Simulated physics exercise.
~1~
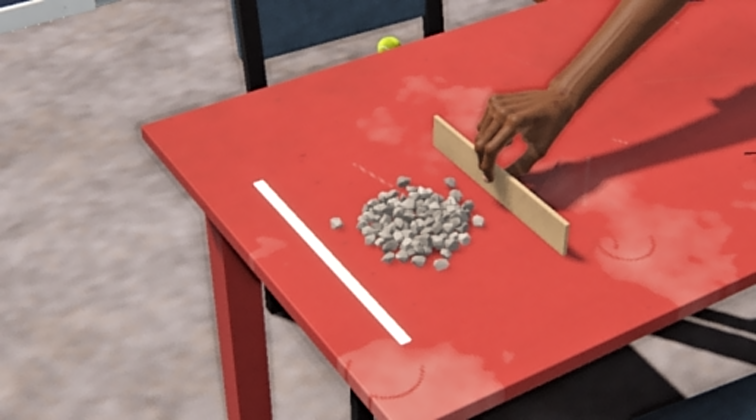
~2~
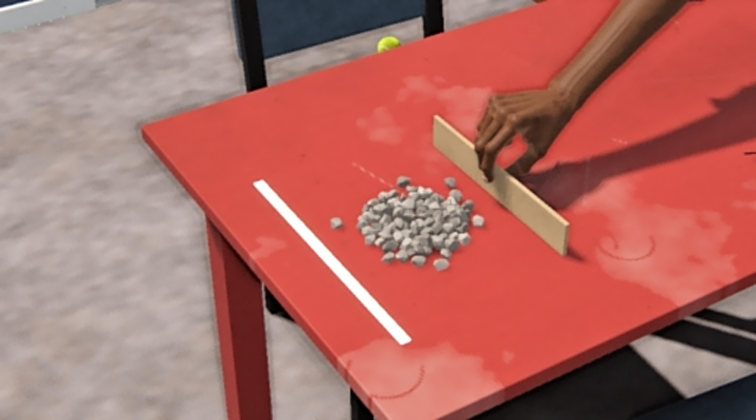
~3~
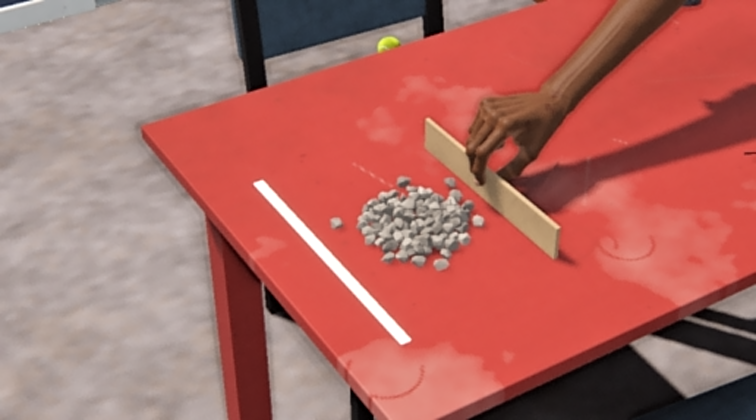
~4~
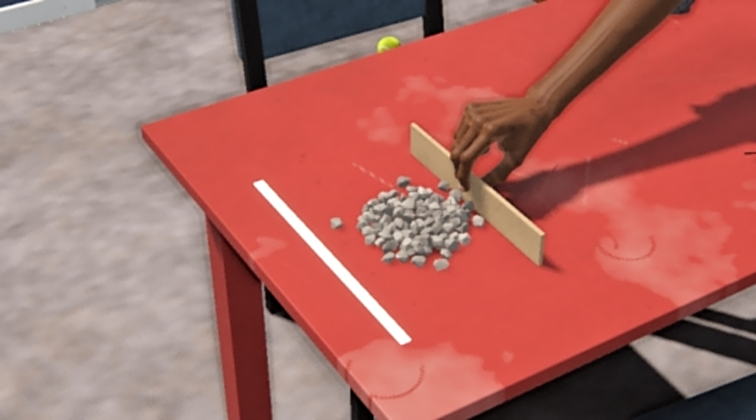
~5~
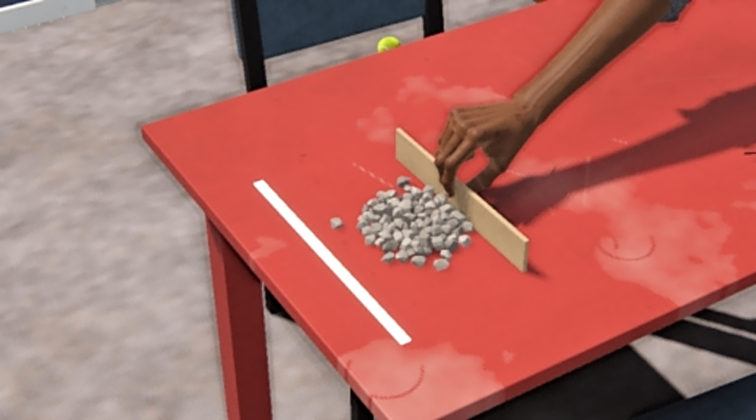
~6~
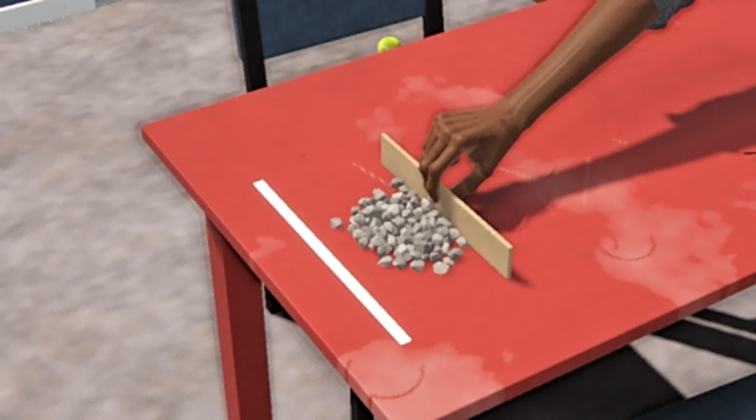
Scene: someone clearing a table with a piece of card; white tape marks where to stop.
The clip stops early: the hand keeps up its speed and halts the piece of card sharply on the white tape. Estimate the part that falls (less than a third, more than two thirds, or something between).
Fails to reach a third.
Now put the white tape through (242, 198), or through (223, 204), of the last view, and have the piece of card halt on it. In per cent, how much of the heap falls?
First some 70, then 100 per cent.
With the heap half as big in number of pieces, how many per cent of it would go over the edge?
It should be about 10 percent.
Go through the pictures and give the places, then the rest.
In the first frame, piece of card at (557, 231), at rest; white tape at (265, 190), about a palm's width from the edge; edge at (273, 282); the heap at (411, 219), bits of gravel.
In the second frame, piece of card at (556, 231), at rest.
In the third frame, piece of card at (548, 235); the heap at (411, 219).
In the fourth frame, piece of card at (532, 241).
In the fifth frame, piece of card at (516, 247); the heap at (411, 219), about a quarter pushed along.
In the sixth frame, piece of card at (501, 254); white tape at (265, 190); edge at (273, 282); the heap at (409, 230), nearly all pushed along.
Soon after the last picture, piece of card still moving, near (383, 209); heap all on the table, its front near (318, 270).
A little later, piece of card stopped at the white tape; heap a small part over the edge.
Later still, piece of card stopped at the white tape; heap about a quarter over the edge.
At rest, piece of card stopped at the white tape; heap about a quarter over the edge.
